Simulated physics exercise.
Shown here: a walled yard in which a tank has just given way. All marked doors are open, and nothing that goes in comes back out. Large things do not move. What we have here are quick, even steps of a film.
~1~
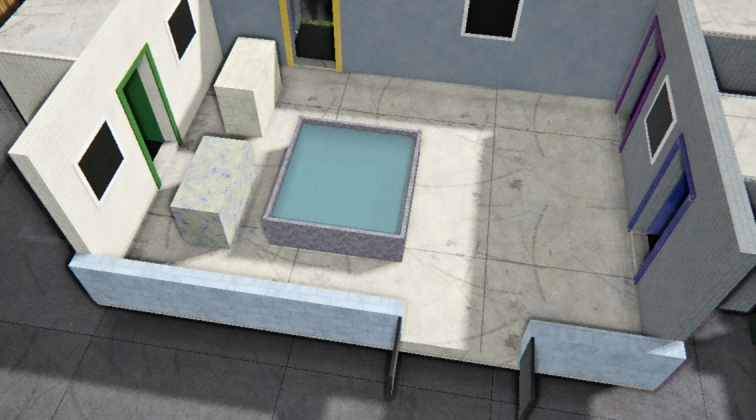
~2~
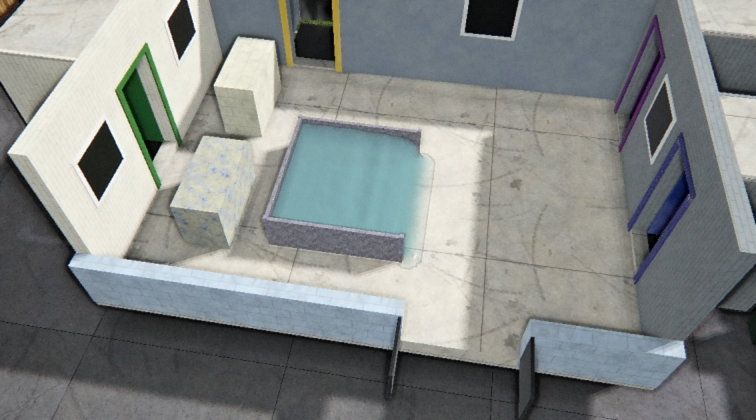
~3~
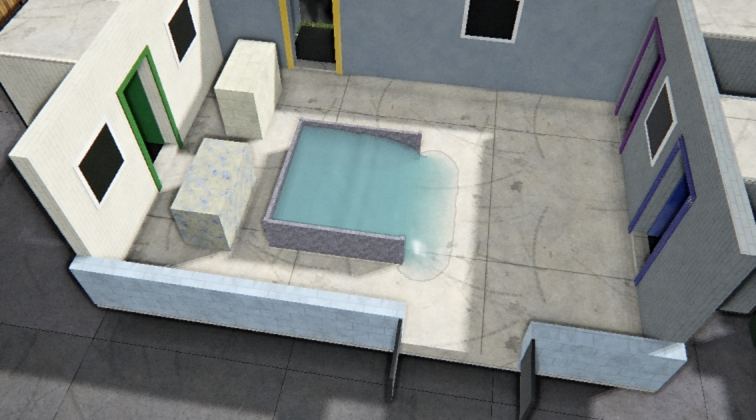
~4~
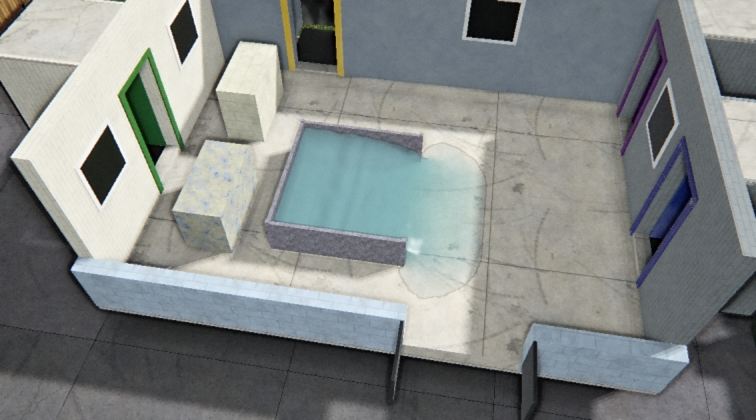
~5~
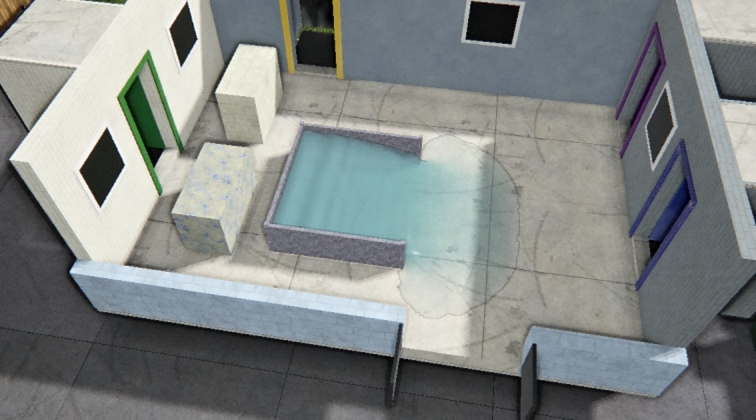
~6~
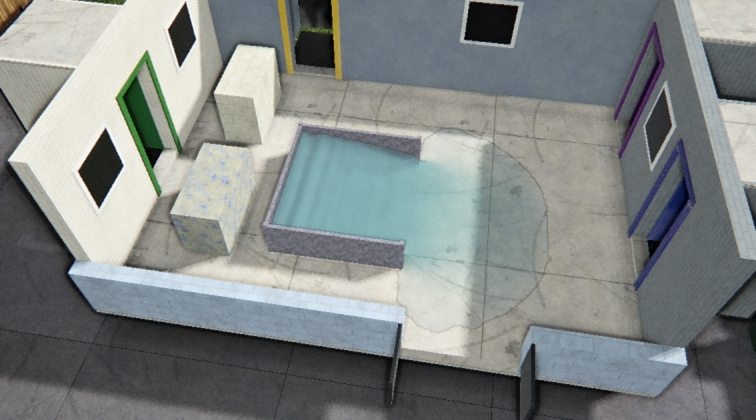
At first, still blue-green water fills a low square tank in a walled yard, beside two pale blocks. Then the tank's right side is gone and water pours out through the gap, spreading rightward over the paving in a widening, rounded sheet that thins toward its edge, while the blocks stay put.
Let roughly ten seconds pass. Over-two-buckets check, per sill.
At the end, the yellow door doesn't get too much water coming through; the green door doesn't get too much water coming through; the blue door gets too much water coming through; the purple door gets too much water coming through.
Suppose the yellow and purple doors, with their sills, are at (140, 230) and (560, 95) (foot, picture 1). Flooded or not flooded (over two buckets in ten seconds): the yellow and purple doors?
Result - yellow door: Remains below the limit; purple door: Crosses the limit.
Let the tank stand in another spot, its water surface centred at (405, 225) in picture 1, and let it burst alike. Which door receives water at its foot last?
Observation: The green door.
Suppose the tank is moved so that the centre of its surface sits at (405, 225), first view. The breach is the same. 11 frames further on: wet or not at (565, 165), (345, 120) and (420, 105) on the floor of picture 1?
Taking the three spots in turn, I'd say drenched, then spared, then spared.
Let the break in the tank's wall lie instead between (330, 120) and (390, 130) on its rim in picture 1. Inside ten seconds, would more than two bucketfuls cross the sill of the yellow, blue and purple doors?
Result per door - yellow door: Beyond the limit; blue door: Within bounds; purple door: Beyond the limit.
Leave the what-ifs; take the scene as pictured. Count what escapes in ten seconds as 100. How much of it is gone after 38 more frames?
I get 75 percent.
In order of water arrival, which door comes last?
Looks like the door marked green.
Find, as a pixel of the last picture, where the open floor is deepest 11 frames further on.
Around (627, 353).
A moment on, water covers 40 % of the floor; the yellow door not reached, the green door not reached, the blue door under two buckets in, the purple door not reached.
Next, water covers 45 % of the floor; the yellow door not reached, the green door not reached, the blue door far over two buckets in, the purple door under two buckets in.
Then, water covers 45 % of the floor; the yellow door not reached, the green door not reached, the blue door far over two buckets in, the purple door over two buckets in.
Later, water covers 65 % of the floor; the yellow door not reached, the green door not reached, the blue door far over two buckets in, the purple door far over two buckets in.
In the end, water covers 90 % of the floor; the yellow door wet at the sill, nothing in, the green door wet at the sill, nothing in, the blue door far over two buckets in, the purple door far over two buckets in.
